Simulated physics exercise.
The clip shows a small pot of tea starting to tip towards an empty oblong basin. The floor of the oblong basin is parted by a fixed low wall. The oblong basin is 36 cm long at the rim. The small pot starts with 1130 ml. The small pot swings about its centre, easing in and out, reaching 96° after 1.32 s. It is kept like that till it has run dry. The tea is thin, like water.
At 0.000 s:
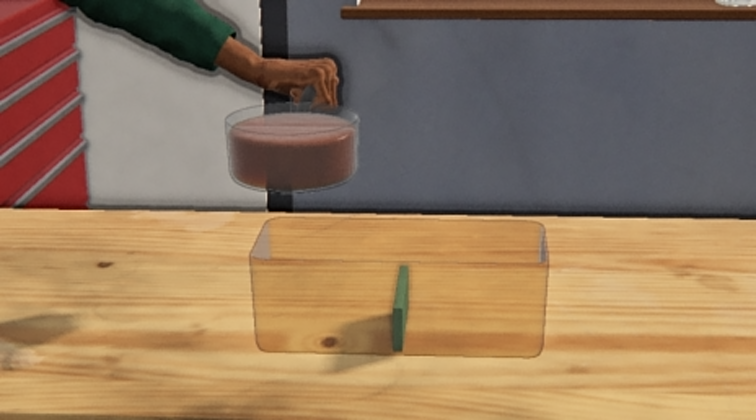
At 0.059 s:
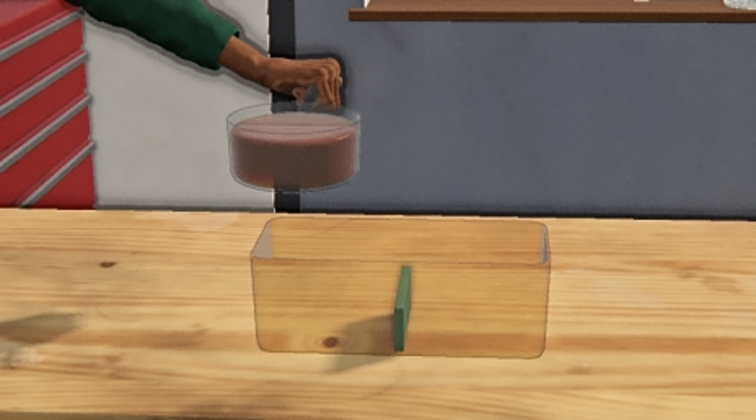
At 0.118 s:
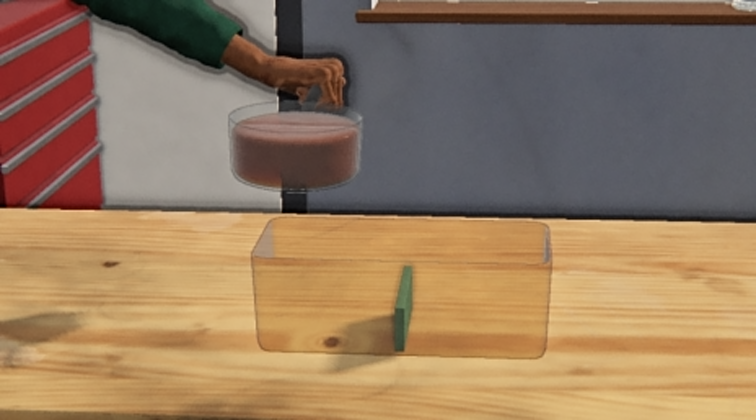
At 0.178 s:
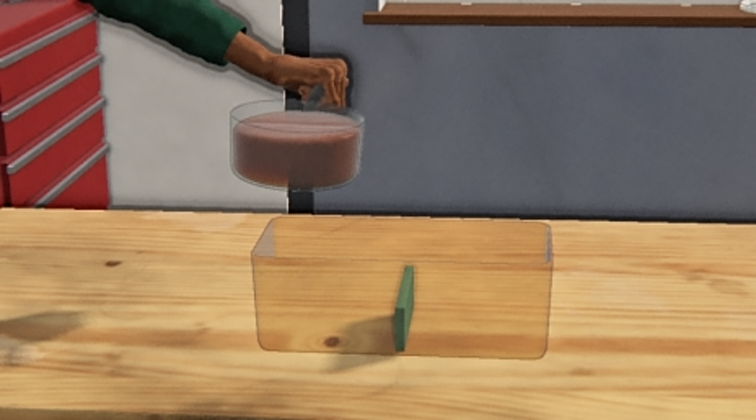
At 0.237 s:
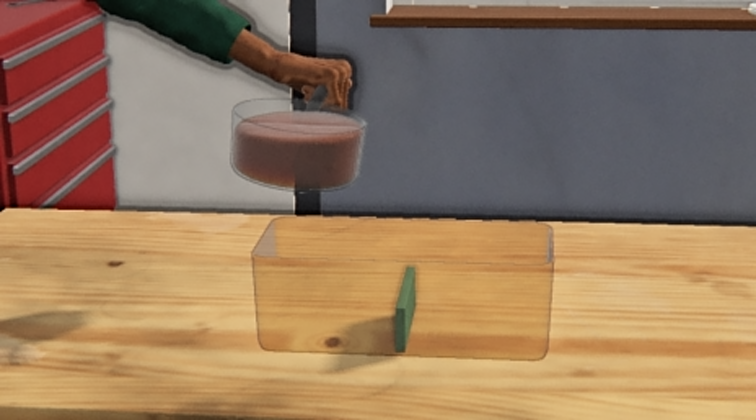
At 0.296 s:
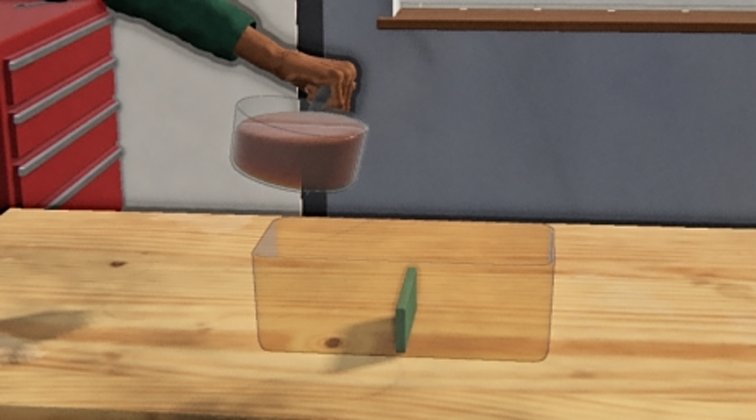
We see a hand above a small clear pot of brown liquid, over an empty see-through oblong basin with a green divider on a wooden table; the pot, level at first, tilts slightly to the right.
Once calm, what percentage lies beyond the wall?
About 63 per cent.
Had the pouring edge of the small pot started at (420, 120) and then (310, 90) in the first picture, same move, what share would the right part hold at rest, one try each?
First 95, then 10 per cent.
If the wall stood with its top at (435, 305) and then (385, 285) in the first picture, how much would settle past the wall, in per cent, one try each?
In turn about 30 and 75 per cent.
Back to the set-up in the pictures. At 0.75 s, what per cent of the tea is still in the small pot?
Near 56 in a hundred.
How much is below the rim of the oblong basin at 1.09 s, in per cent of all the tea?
Some 80 per cent.
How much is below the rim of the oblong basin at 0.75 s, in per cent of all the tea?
Near 18 in a hundred.
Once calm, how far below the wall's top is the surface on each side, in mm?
Some 42 mm on the left and 30 mm on the right.
After 0.75 s the tilt is 59° and 56 per cent is still to pour, 3 is left of the wall and 15 right of it.
After 1.09 s the tilt is 89° and 13 per cent is still to pour, 18 is left of the wall and 63 right of it.
After 1.44 s the tilt is 96° and 2 per cent is still to pour, 34 is left of the wall and 63 right of it.
After 1.82 s the tilt is 96° and 0 per cent is still to pour, 36 is left of the wall and 63 right of it.
In the end 36 per cent lies left of the wall, 63 right of it and 0 outside.
